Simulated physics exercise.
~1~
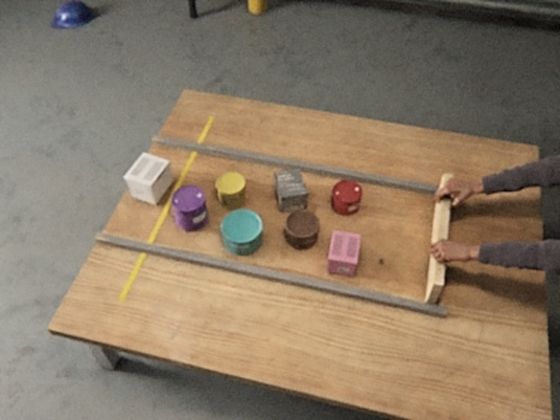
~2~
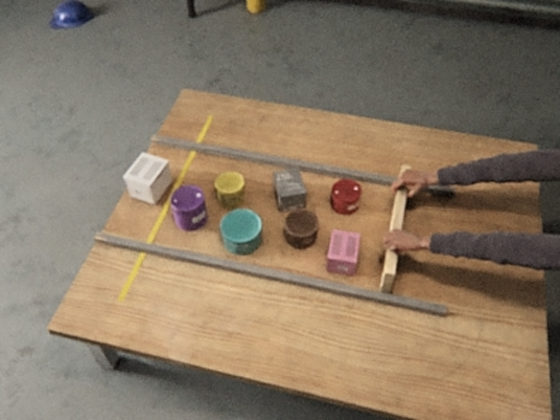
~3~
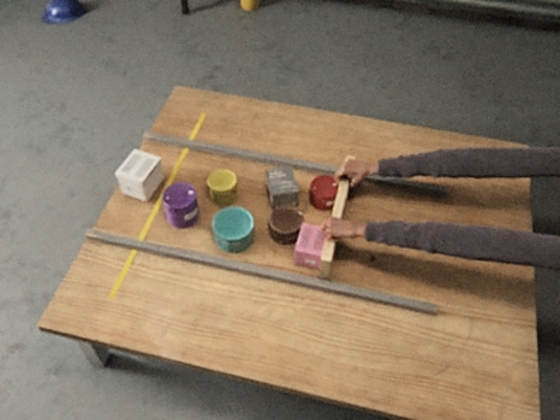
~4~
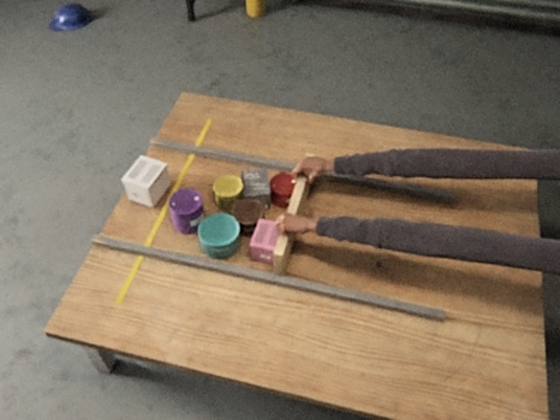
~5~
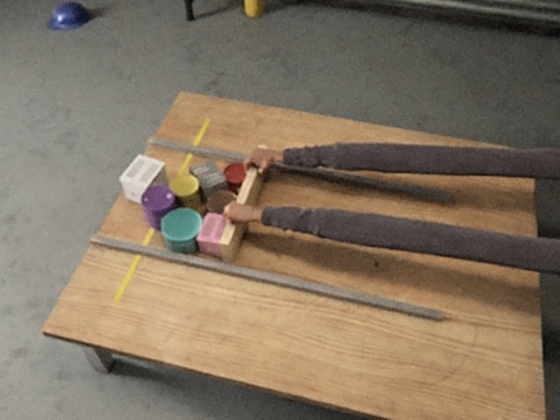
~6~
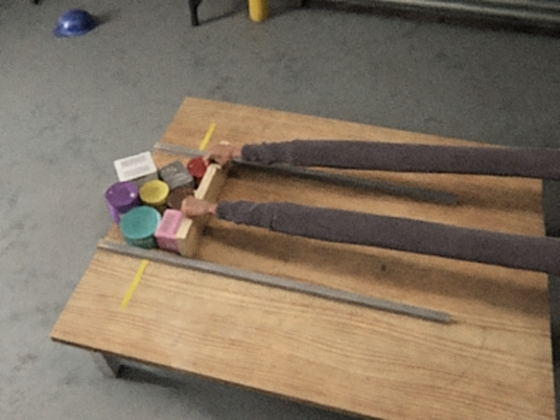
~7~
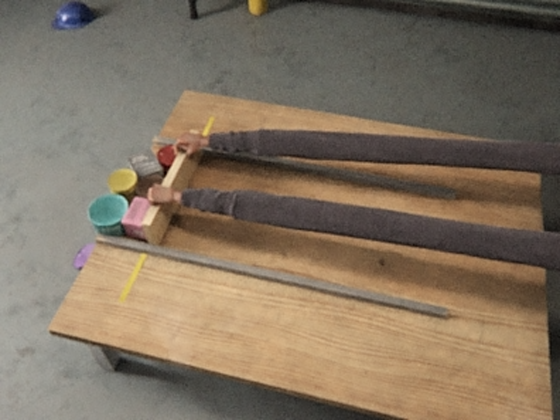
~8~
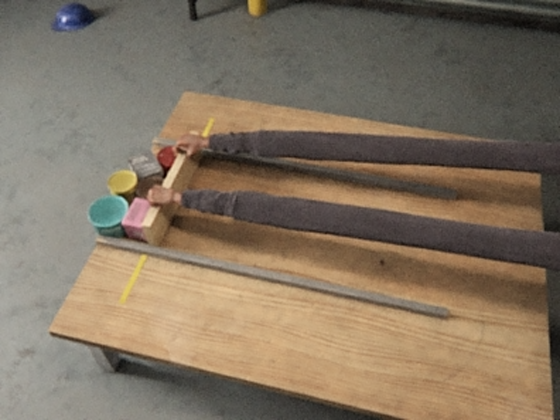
Two dark-sleeved arms reach in from the right, holding a wooden plank upright on a low wooden table seen from above at a slight sway. Between two grey rails sit red, brown, teal, yellow and purple round containers, a pink tote, a grey box and, farthest left beyond yellow tape, a white tote. The hands slide the plank left, gathering the pink, red and brown items, then the rest. The bunched group crosses the tape toward the left edge. The purple canister and white tote go over, and the plank stops near the tape with the others still crowded at the edge.
